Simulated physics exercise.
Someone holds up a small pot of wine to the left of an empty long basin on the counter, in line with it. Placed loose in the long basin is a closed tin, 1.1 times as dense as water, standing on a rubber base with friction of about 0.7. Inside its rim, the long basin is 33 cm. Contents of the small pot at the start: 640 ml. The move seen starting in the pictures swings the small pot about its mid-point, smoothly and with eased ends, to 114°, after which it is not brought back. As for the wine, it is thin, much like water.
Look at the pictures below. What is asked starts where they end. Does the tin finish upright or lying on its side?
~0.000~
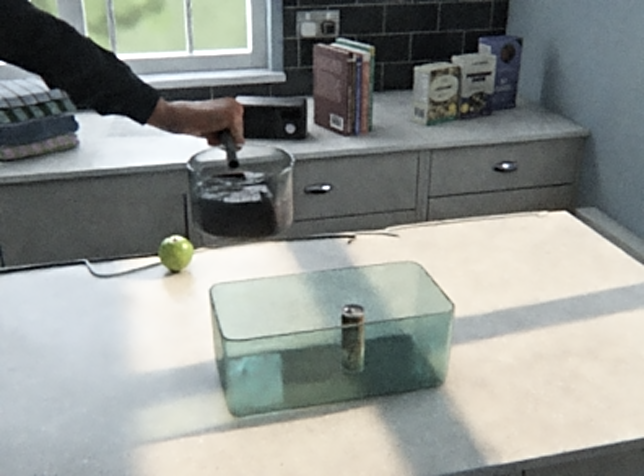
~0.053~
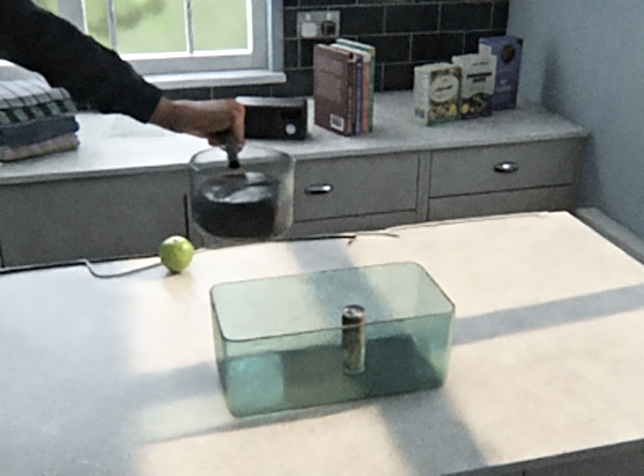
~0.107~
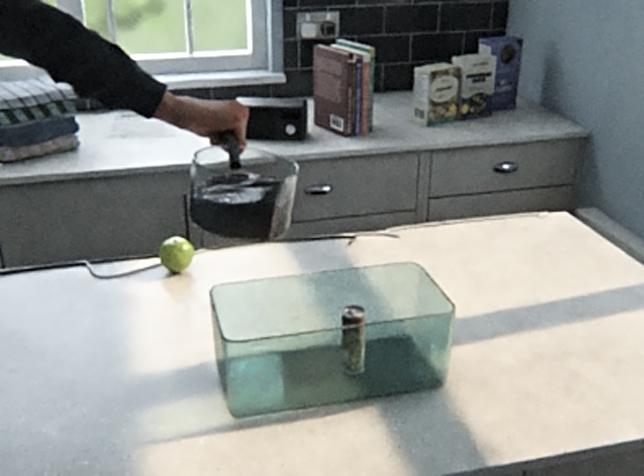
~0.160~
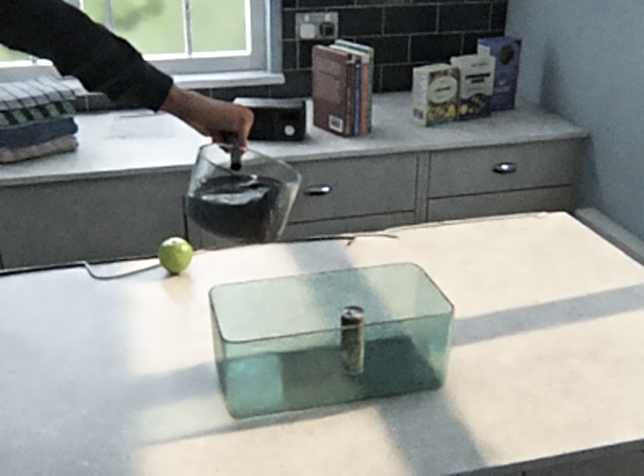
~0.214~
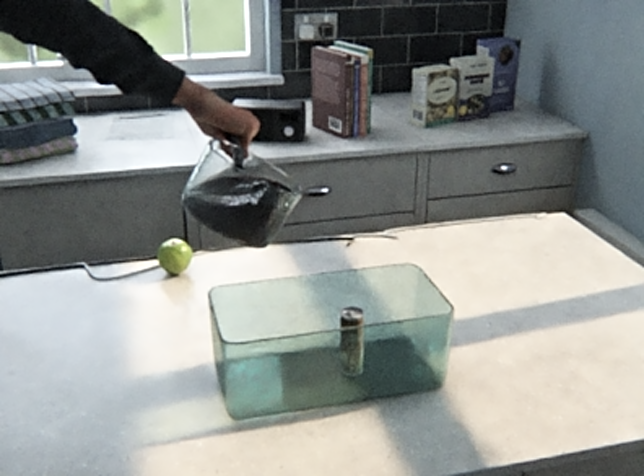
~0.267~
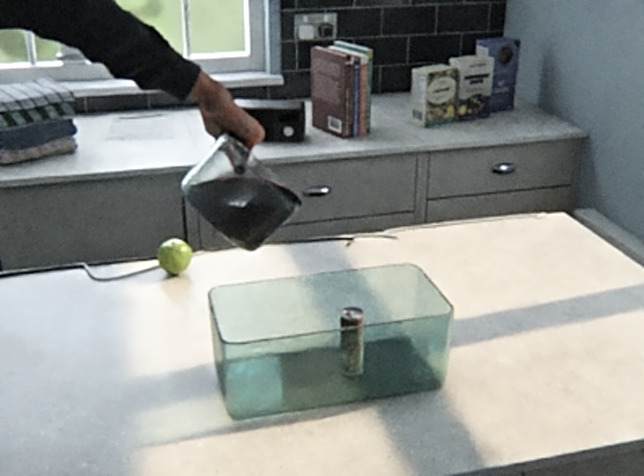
It finishes lying on its side.
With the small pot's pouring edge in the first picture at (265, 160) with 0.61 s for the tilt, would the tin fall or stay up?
Then the tin remains standing.
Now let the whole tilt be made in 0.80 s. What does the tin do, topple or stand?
It tumbles over, then.
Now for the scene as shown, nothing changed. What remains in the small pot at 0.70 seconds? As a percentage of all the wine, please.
I'd estimate some 5 per cent.
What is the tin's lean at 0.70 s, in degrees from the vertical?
I'd say it's tipped close to 10 degrees.
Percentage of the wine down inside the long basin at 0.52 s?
Near 22 in a hundred.
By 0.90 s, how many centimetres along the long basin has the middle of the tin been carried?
Some 6 cm.
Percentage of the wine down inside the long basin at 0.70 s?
That comes to about 86 percent.
Then, 0.52 s in, the tilt is 108° and 27 per cent is still to pour; the tin stands where it began.
Then, 0.70 s in, the tilt is 114° and 5 per cent is still to pour; the tin leans 12°.
Then, 0.90 s in, the tilt is 114° and 0 per cent is still to pour; the tin leans 52°.
Then, 1.11 s in, the tilt is 114° and 0 per cent is still to pour; the tin lies on its side.
Finally, the tin lies on its side.
